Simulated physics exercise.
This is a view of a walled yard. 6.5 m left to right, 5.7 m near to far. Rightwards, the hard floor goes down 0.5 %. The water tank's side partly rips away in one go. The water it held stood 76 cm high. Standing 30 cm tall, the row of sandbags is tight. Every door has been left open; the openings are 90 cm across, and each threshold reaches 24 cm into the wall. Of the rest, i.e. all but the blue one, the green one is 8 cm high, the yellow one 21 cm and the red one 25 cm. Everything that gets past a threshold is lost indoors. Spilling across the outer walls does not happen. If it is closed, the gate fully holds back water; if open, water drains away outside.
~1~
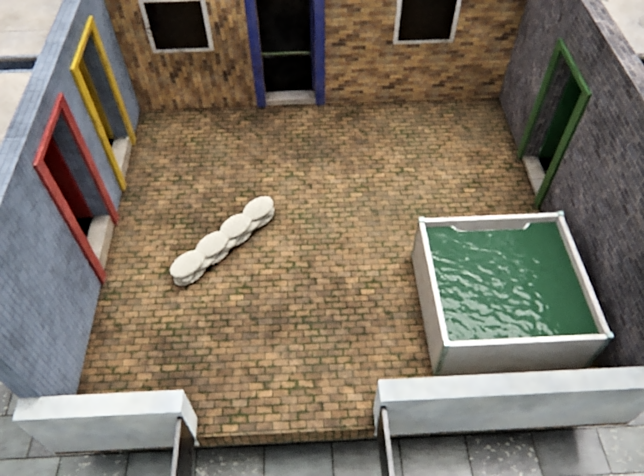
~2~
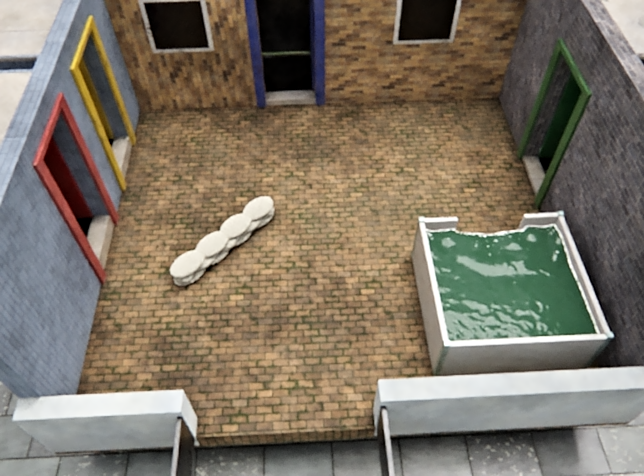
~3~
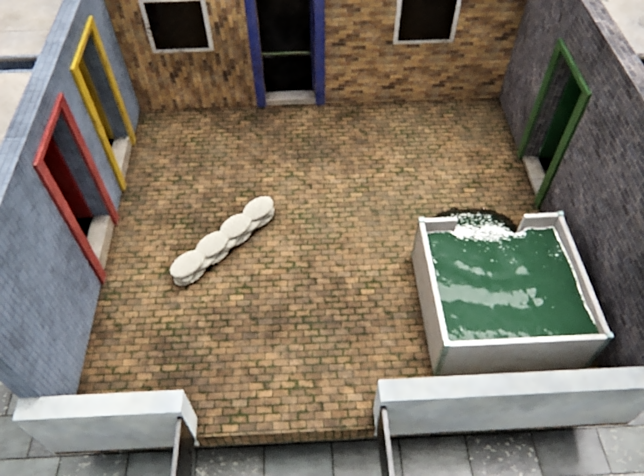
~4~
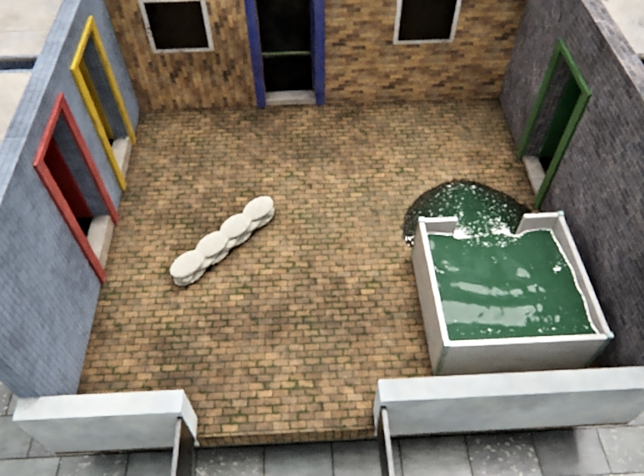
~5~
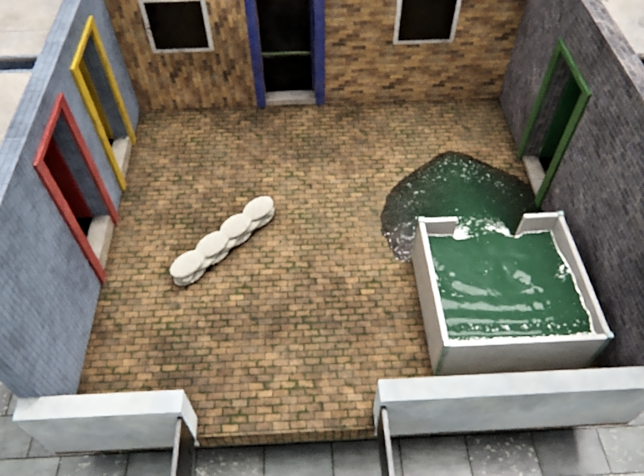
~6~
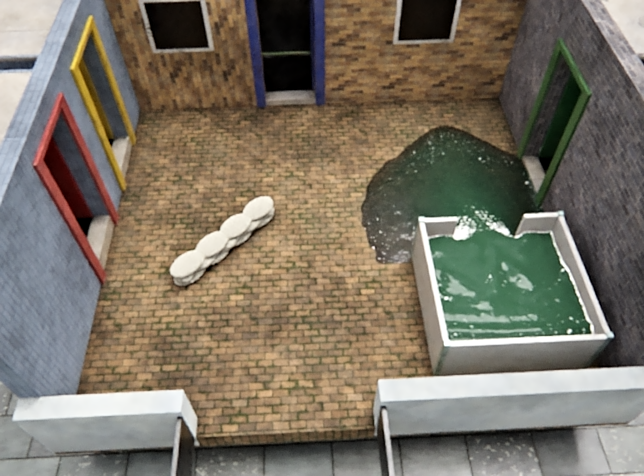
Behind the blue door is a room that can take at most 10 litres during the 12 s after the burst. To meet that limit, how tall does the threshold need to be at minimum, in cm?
At least 9.5 cm or so.
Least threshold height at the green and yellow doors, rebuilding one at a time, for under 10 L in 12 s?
You'd want some 16 cm at green and some 13.5 cm at yellow.
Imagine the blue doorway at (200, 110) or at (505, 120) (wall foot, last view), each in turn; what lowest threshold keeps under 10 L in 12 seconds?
Roughly 10.5 and 28 cm.
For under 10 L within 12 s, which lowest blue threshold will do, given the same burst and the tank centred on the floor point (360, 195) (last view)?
At least some 29 centimetres tall.
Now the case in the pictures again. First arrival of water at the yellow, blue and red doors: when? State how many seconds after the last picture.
Arrives: Yellow 2.8 s / blue 1.1 s / red 3.8 s.
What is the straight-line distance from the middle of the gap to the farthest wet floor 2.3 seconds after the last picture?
I make it some 6.4 m.
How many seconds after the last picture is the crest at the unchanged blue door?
Peak time: About 1.6 s.
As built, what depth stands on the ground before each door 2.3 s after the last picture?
Lab note, cm: Green 11; yellow 0; blue 12; red 0.
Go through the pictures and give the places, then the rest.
The water tank at (507, 277) is whole and still, 76 cm deep; the blue door at (288, 57) is dry, in the first frame.
The gap is on the far side, the front 0.3 m out at a hidden place; the back of the water tank holds 76 cm, in the second frame.
Water pours out on the far side and has run 0.8 m, to (448, 216); about 12 cm deep outside, 76 cm at the back, in the third frame.
Water pours out on the far side and has run 1.4 m, to (449, 186); about 8 cm deep outside, 72 cm at the back, in the fourth frame.
The gap is on the far side, the front 2.0 m out at (445, 157); the back of the water tank holds 65 cm, in the fifth frame.
The gap is on the far side, the front 2.7 m out at (441, 130); the back of the water tank holds 65 cm; 2.3 m in a straight line remain to the blue door at (288, 57), in the sixth frame.
Then, 0.7 s after the last picture water covers 30 % of the floor, deepest (46 cm) near (500, 101); it has not reached the blue door.
Then, 2.3 s after the last picture water covers 40 % of the floor, deepest (28 cm) near (512, 135); 12 cm at the blue door, 2 litres in over its 12 cm threshold.
Then, 11.3 s after the last picture water covers 95 % of the floor, deepest (12 cm) near (605, 382); 8 cm at the blue door, 3 litres in over its 12 cm threshold.
At the blue door as built, the water peaked near 15 cm, 1.5 s after the last picture.
With a threshold of 8 cm, 20 litres would have come in within the 12 s; with 11 cm, 5 litres. So under 10 litres takes about 9.5 cm.
